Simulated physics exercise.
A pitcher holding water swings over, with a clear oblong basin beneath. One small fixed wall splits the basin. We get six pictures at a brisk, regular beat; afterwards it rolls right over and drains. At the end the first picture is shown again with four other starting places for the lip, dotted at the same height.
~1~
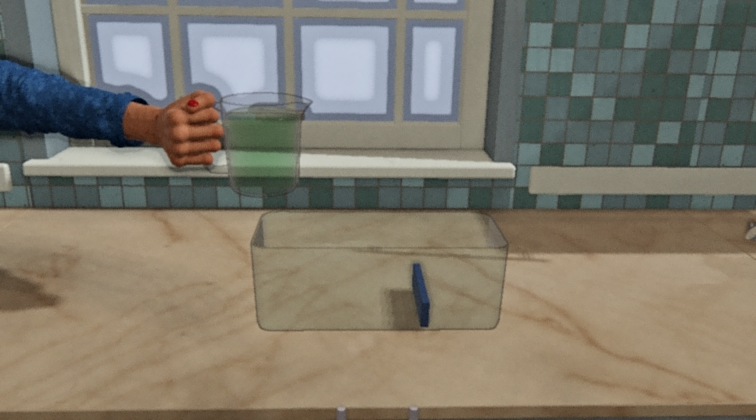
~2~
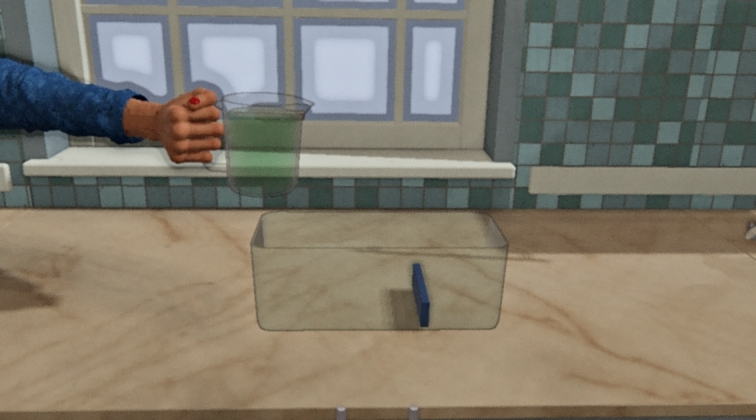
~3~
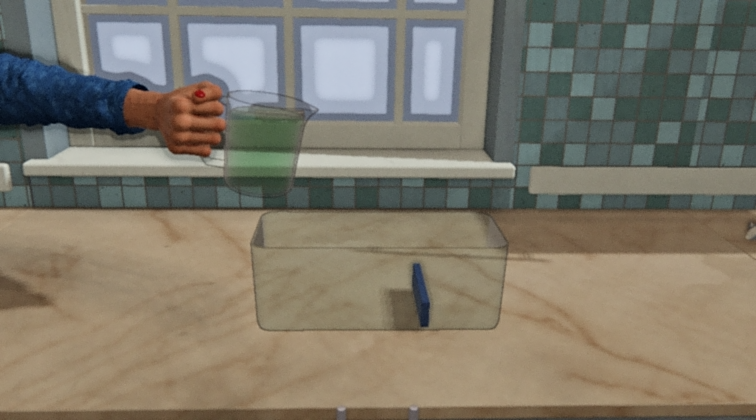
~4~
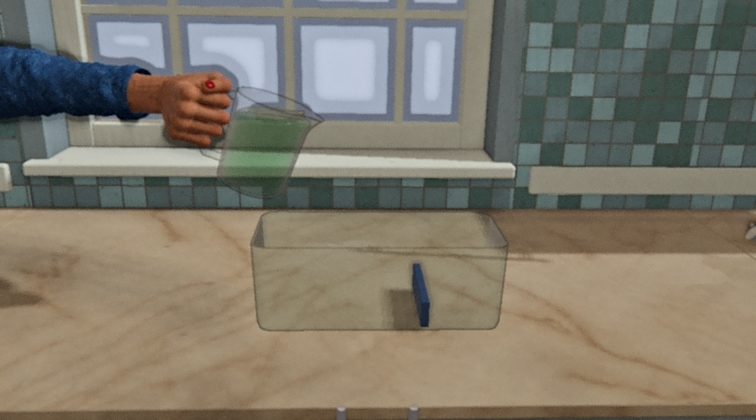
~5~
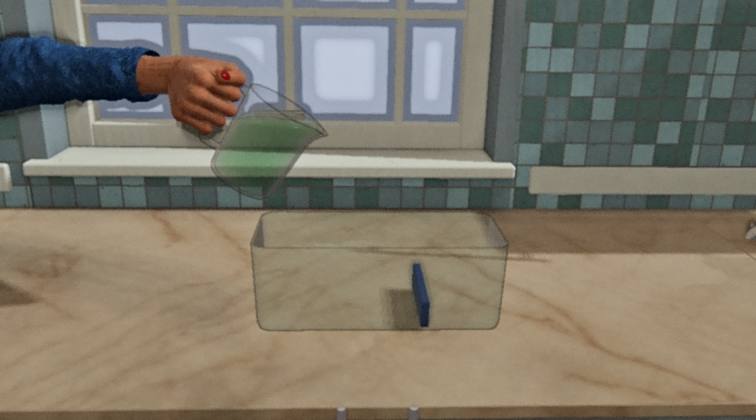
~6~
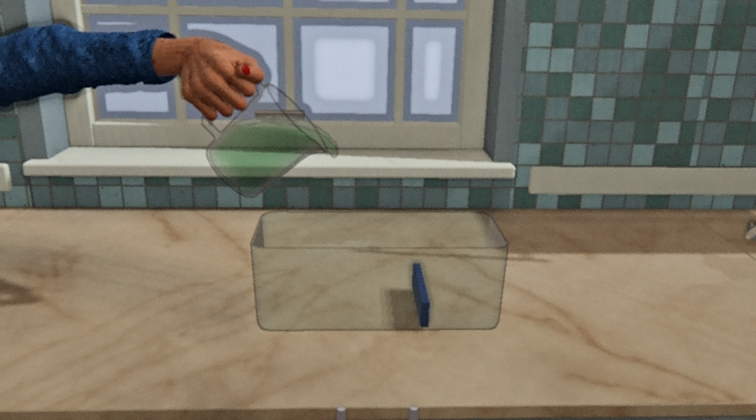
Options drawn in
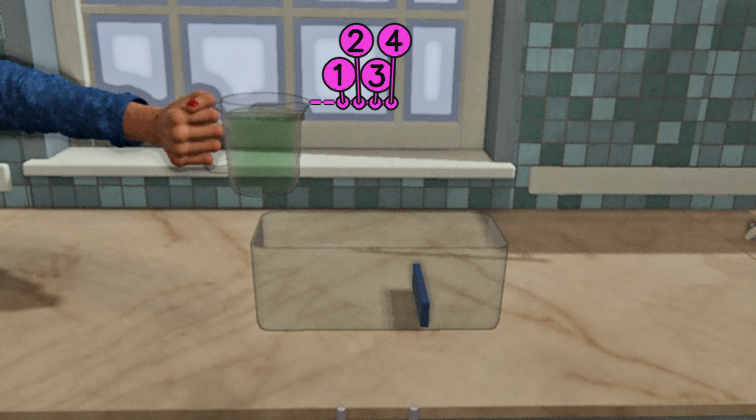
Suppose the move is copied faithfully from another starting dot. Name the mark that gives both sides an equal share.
4 works best here.
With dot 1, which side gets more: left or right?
The left side.
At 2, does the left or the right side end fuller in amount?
The left one.
On the marked copy, 1 at (342, 102); 2 at (359, 102); 3 at (375, 102); 4 at (391, 102).
For dot 1, about 88 % ends left of the wall and 10 % right of it; 3 % is lost outside.
For dot 2, about 83 % ends left of the wall and 14 % right of it; 3 % is lost outside.
For dot 3, about 74 % ends left of the wall and 23 % right of it; 3 % is lost outside.
For dot 4, about 53 % ends left of the wall and 45 % right of it.
